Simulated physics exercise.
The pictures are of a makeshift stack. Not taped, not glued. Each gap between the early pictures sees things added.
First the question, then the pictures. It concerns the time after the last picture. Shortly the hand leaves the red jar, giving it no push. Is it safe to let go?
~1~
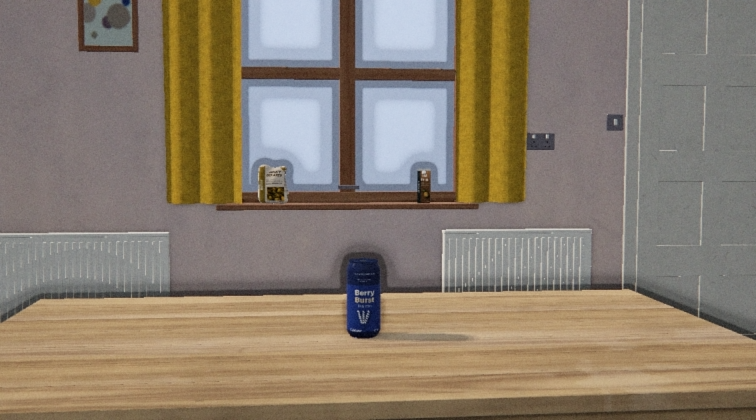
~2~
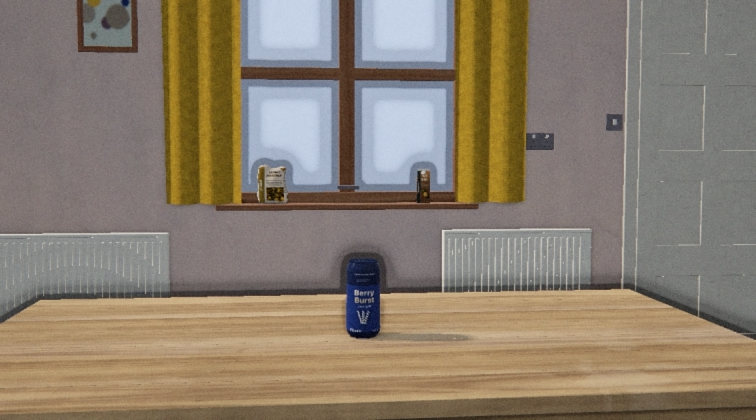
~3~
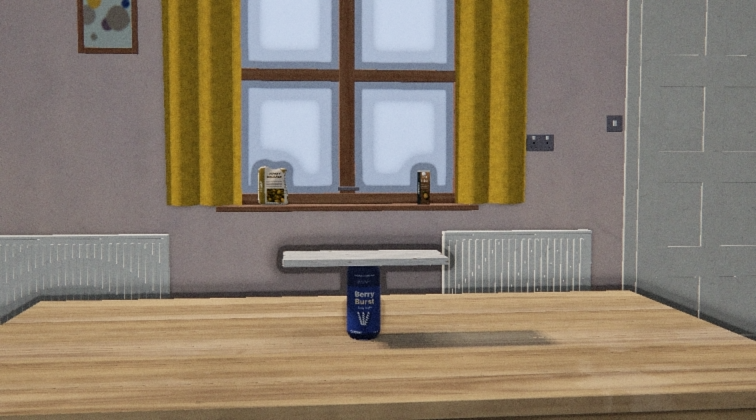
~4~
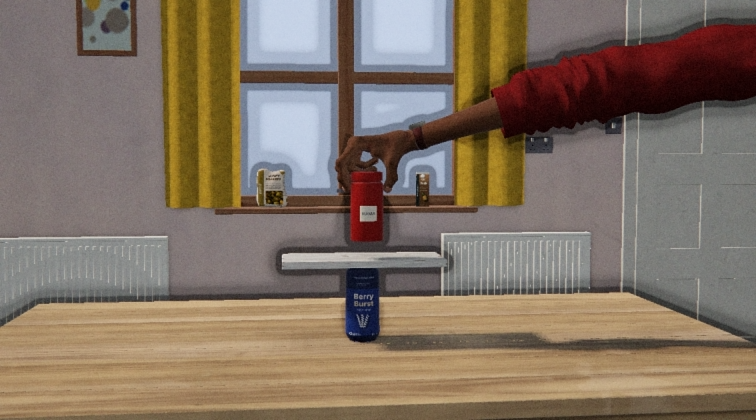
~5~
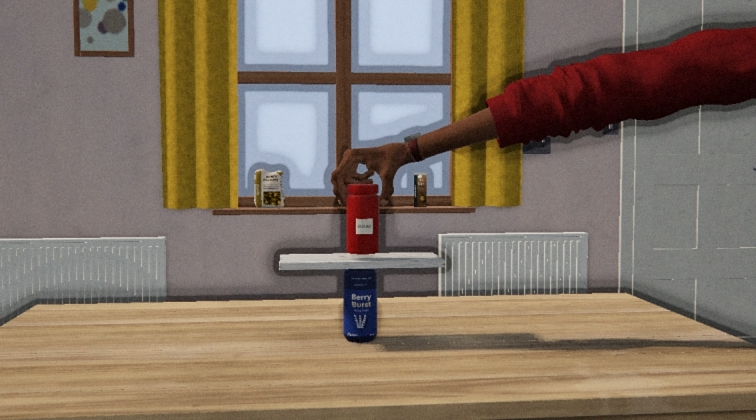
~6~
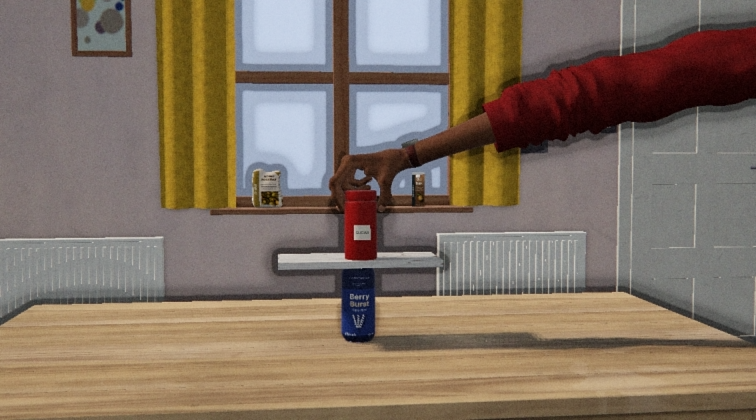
The stack stands firm.
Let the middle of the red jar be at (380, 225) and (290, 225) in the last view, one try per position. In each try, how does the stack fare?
It stays steady first and tips over second.
Then, 0.20 s later than the last frame, all is still.
Then, 0.50 s later than the last frame, red jar resting near (361, 225).
When it is over, all 3 as before. End places, in pixels of the last picture, red jar near (361, 225). The stack stays up.
